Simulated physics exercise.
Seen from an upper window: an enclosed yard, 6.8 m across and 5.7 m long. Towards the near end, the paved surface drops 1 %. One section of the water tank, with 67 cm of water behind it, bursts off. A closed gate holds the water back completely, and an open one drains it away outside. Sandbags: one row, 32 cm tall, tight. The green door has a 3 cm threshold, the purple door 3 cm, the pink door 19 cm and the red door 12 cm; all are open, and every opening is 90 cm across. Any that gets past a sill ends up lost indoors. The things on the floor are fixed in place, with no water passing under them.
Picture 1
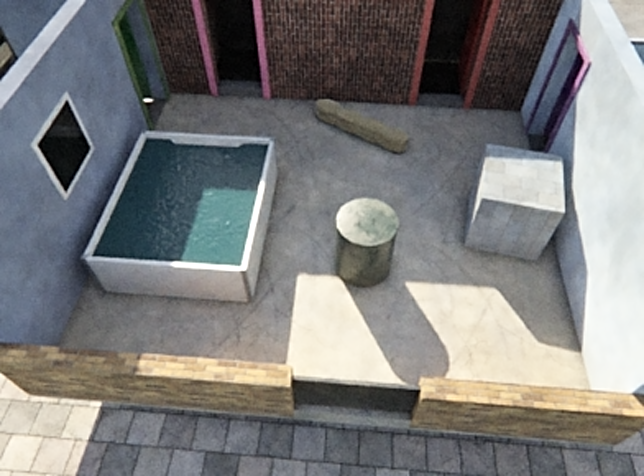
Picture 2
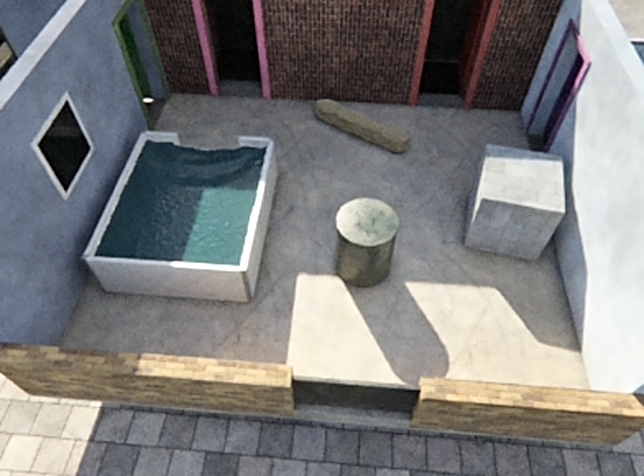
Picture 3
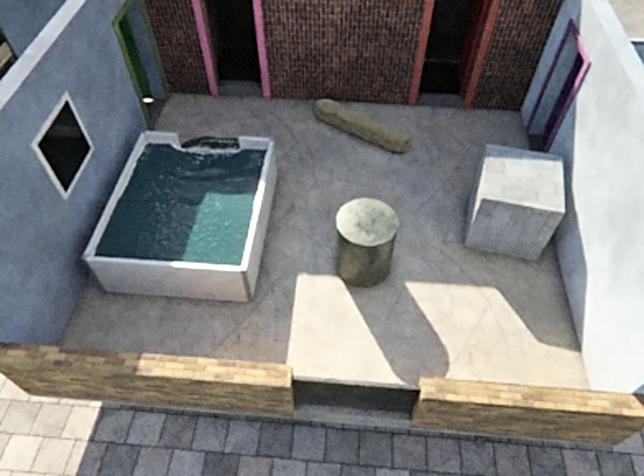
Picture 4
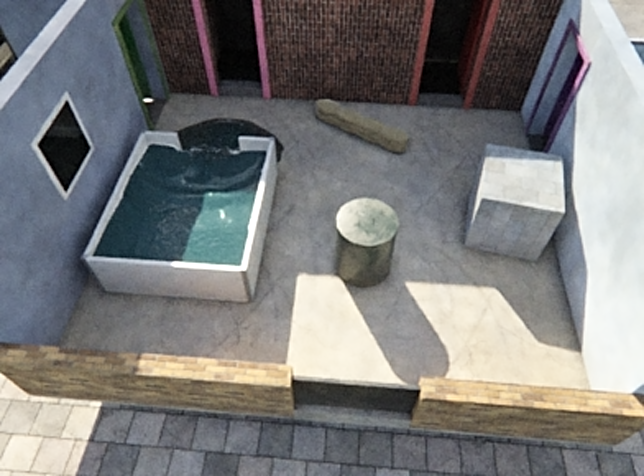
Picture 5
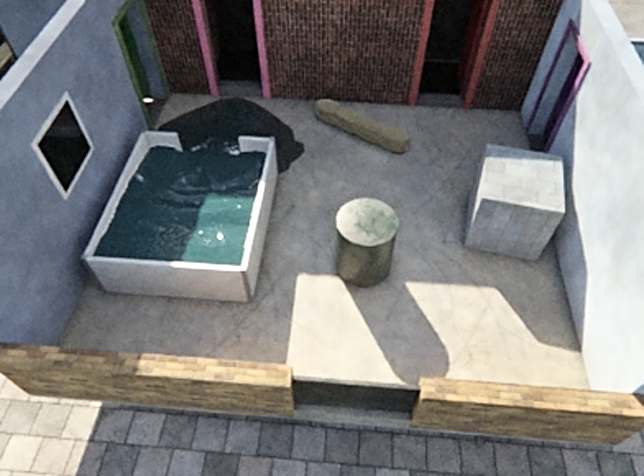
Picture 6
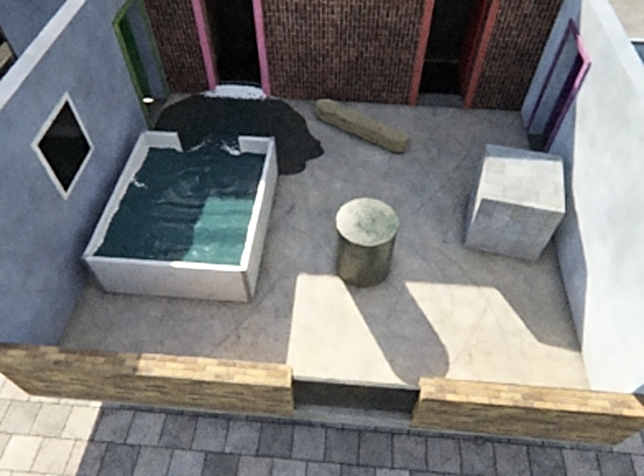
A water tank's far side breaks open and dark water spreads across the paved yard behind it.
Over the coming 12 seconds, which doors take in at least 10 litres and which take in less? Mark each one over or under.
Green door - over; purple door - over; pink door - over; red door - under.
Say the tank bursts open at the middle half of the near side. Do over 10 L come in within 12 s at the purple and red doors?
For purple, too much; for red, too little.
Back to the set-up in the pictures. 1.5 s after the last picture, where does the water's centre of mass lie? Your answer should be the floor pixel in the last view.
The water's centre is around (214, 188).
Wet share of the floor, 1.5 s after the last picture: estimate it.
Wet share: About 25 %.
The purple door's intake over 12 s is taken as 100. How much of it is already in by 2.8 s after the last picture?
By that time, around 5 per cent.
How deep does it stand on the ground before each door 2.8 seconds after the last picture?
You'd get green at 19 cm, purple at 9 cm, pink at 25 cm, and red at 3 cm.
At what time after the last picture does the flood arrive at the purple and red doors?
Purple = 2.2 s, red = 1.3 s.
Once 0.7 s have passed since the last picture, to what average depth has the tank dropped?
Roughly 50 centimetres.
Then, 0.7 s after the last picture water covers 20 % of the floor and is deepest (42 cm) near (169, 96); green door 17 cm at the sill, 13 L in, purple door not reached, pink door 36 cm at the sill, 50 L in, red door not reached.
Then, 1.5 s after the last picture water covers 25 % of the floor and is deepest (36 cm) near (215, 98); green door 23 cm at the sill, 101 L in, purple door not reached, pink door 36 cm at the sill, 116 L in, red door 3 cm at the sill, 0 L in.
Then, 2.8 s after the last picture water covers 45 % of the floor and is deepest (24 cm) near (315, 116); green door 19 cm at the sill, 272 L in, purple door 9 cm at the sill, 7 L in, pink door 25 cm at the sill, 186 L in, red door 3 cm at the sill, 0 L in.
Then, 6.3 s after the last picture water covers 85 % of the floor and is deepest (15 cm) near (315, 116); green door 13 cm at the sill, 564 L in, purple door 9 cm at the sill, 85 L in, pink door 14 cm at the sill, 202 L in, red door 2 cm at the sill, 0 L in.
Then, 11.3 s after the last picture water covers 95 % of the floor and is deepest (9 cm) near (48, 370); green door 8 cm at the sill, 727 L in, purple door 6 cm at the sill, 133 L in, pink door 8 cm at the sill, 203 L in, red door 4 cm at the sill, 0 L in.
